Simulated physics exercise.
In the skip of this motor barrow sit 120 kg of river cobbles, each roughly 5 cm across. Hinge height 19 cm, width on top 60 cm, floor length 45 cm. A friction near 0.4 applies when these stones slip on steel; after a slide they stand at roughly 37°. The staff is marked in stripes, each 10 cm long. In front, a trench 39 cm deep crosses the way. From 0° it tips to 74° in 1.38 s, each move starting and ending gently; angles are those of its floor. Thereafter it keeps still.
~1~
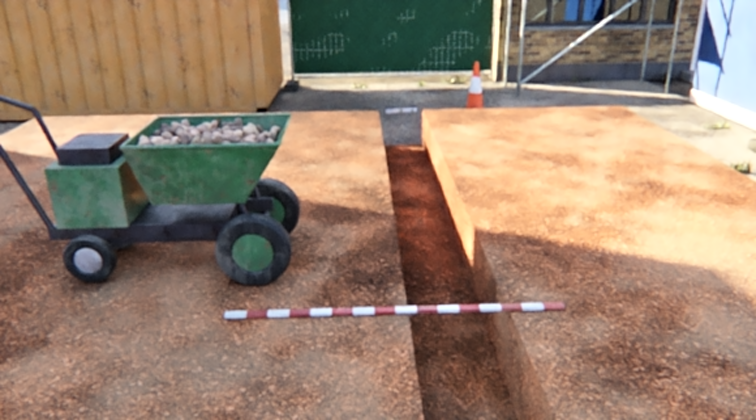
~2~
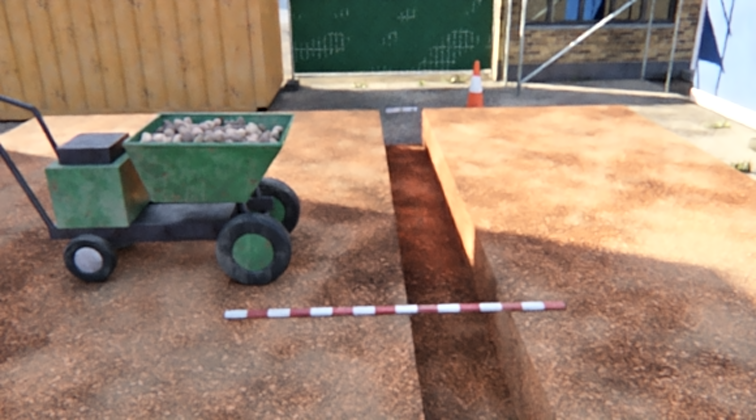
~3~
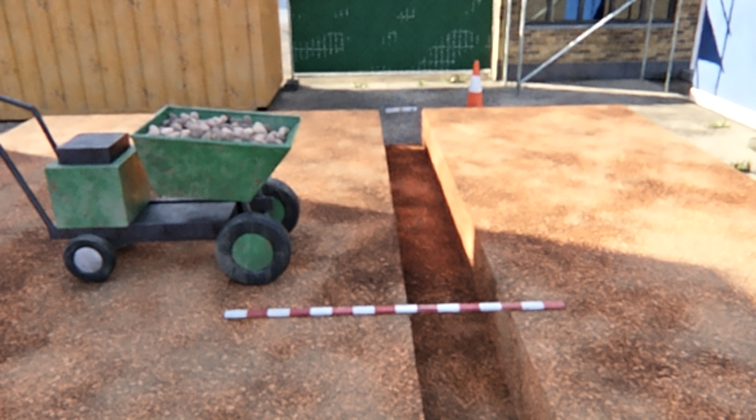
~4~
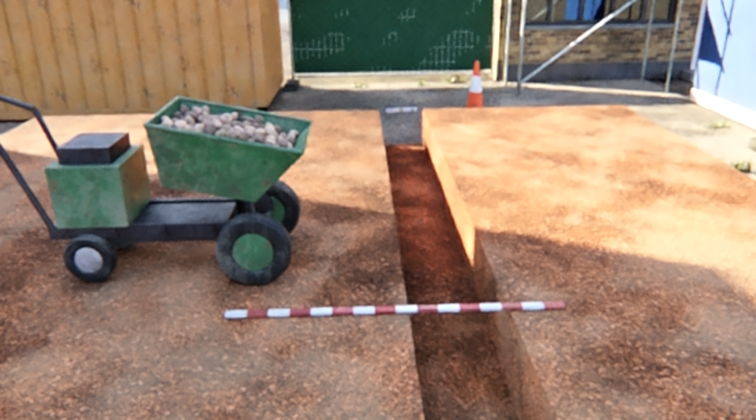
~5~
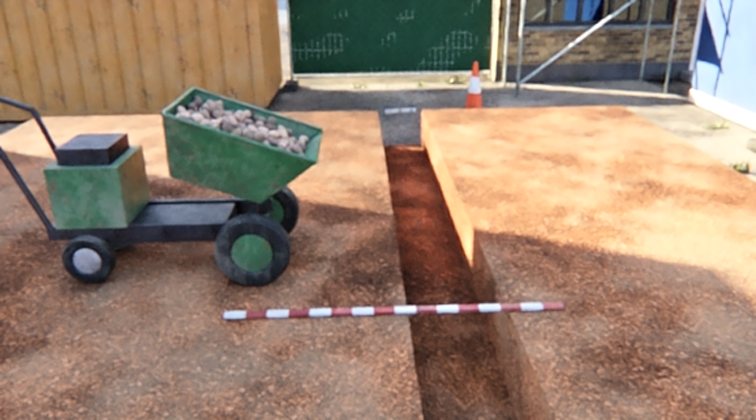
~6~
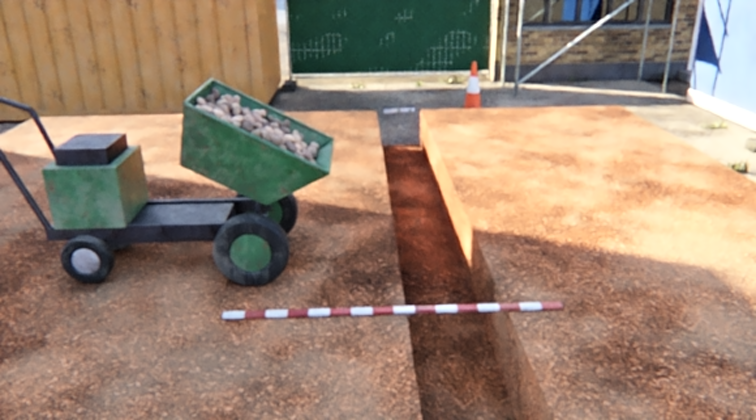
A green motor barrow with black wheels and a handle stands at the left on reddish-brown gravelly ground, seen from slightly above in a sunlit yard. Its skip holds pale cobbles, a red-and-white pole lies across a narrow trench, and an orange cone stands before a green gate. The skip starts level and tilts steadily towards the right, its rear rising with the stones still inside.
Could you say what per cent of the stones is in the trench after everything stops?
I would put it at 82 per cent.
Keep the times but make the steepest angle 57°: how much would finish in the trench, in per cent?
Roughly 25 percent.
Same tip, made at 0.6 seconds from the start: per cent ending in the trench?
Roughly 85% would finish there.
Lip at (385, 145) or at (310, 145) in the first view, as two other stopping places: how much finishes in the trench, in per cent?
Result: Close to 60 then close to 100 per cent.
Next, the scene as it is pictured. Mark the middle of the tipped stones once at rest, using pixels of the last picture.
I'd point somewhere around (432, 306).
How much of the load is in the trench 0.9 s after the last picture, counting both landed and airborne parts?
About 30 per cent by then.
Then, 0.4 s after the last picture the floor is at 62°, 99 % in the skip, 1 % short of the trench; the foremost stones are at (380, 216).
Then, 0.9 s after the last picture the floor is at 74°, 59 % in the skip, 13 % short of the trench, 29 % in the trench; the foremost stones are at (476, 313).
Then, 1.2 s after the last picture the floor is at 74°, 29 % in the skip, 16 % short of the trench, 55 % in the trench; the foremost stones are at (474, 300).
Then, 3.2 s after the last picture the floor is at 74°, 0 % in the skip, 18 % short of the trench, 82 % in the trench; the foremost stones are at (475, 302).
